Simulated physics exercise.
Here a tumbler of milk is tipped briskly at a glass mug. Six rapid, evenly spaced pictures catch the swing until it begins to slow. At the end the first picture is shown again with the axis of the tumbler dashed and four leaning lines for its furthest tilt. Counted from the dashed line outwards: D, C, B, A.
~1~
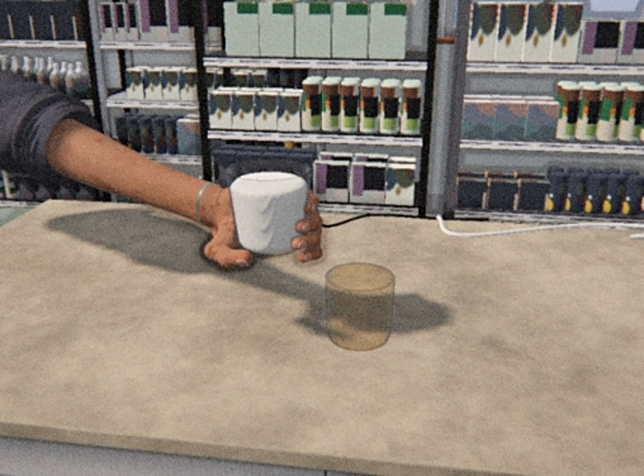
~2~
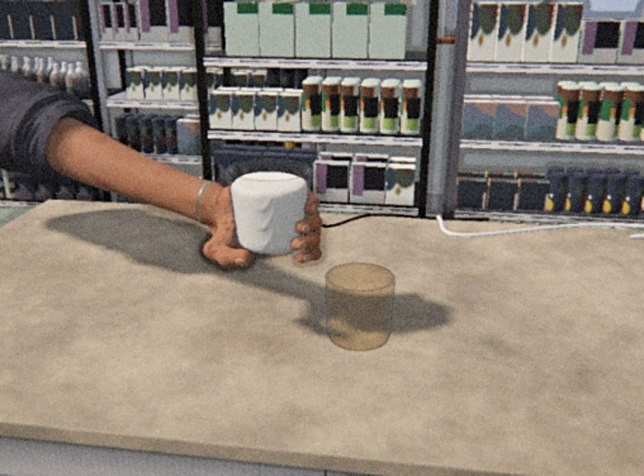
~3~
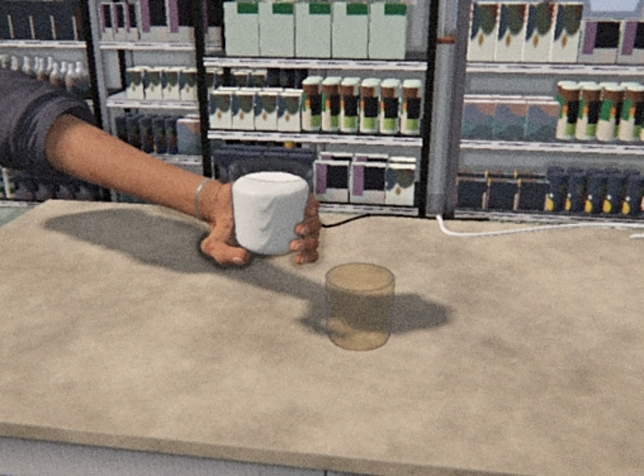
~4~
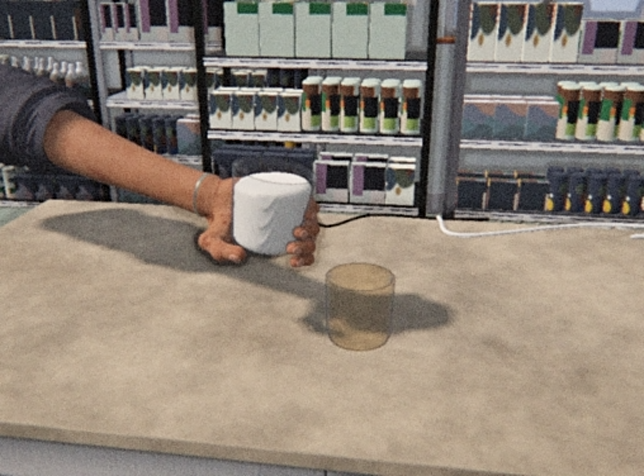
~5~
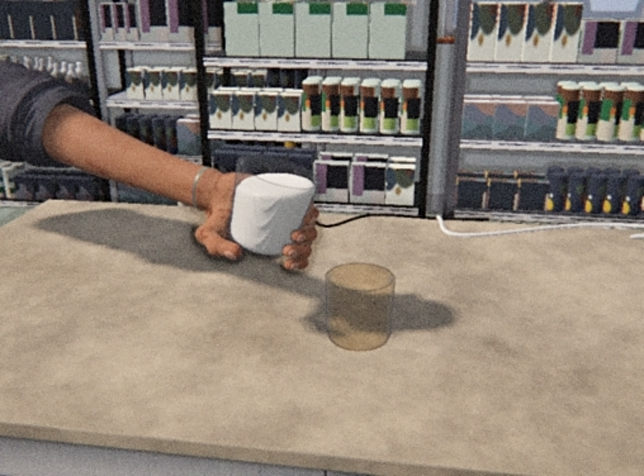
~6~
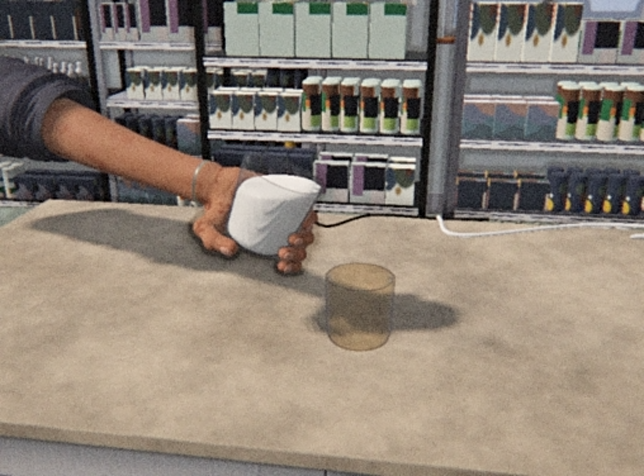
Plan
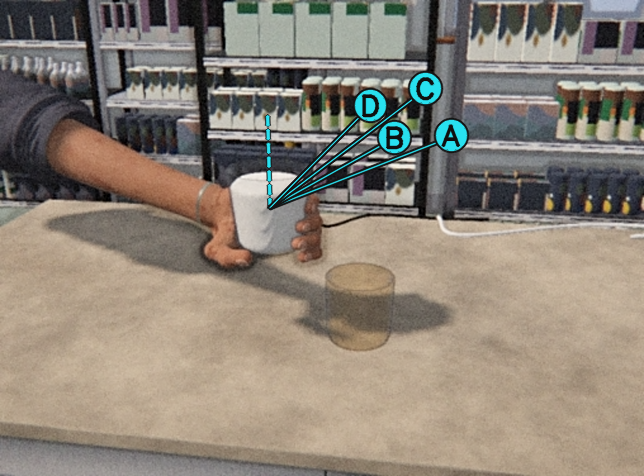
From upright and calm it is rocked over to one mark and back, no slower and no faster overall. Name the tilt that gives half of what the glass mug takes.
I would pick line B.
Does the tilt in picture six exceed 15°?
Yes.
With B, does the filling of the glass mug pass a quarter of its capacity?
Yes, clearly.
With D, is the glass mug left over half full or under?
Under.
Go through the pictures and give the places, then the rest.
Upright, lip at (308, 170); rim of the glass mug round (360, 276); nothing has left yet.
Upright, lip at (308, 171); nothing has left yet.
Tipped about 5°, lip at (311, 174); nothing has left yet.
Tipped about 10°, lip at (314, 178); nothing has left yet.
Tipped about 16°, lip at (317, 183); nothing has left yet.
Tipped about 23°, lip at (320, 189); nothing has left yet.
On the marked copy, A at (436, 142); B at (380, 146); C at (412, 99); D at (358, 117).
With A, the glass mug ends with about 62 % of what it can hold.
With B, the glass mug ends with about 47 % of what it can hold.
With C, the glass mug ends with about 34 % of what it can hold.
With D, the glass mug ends with about 22 % of what it can hold.
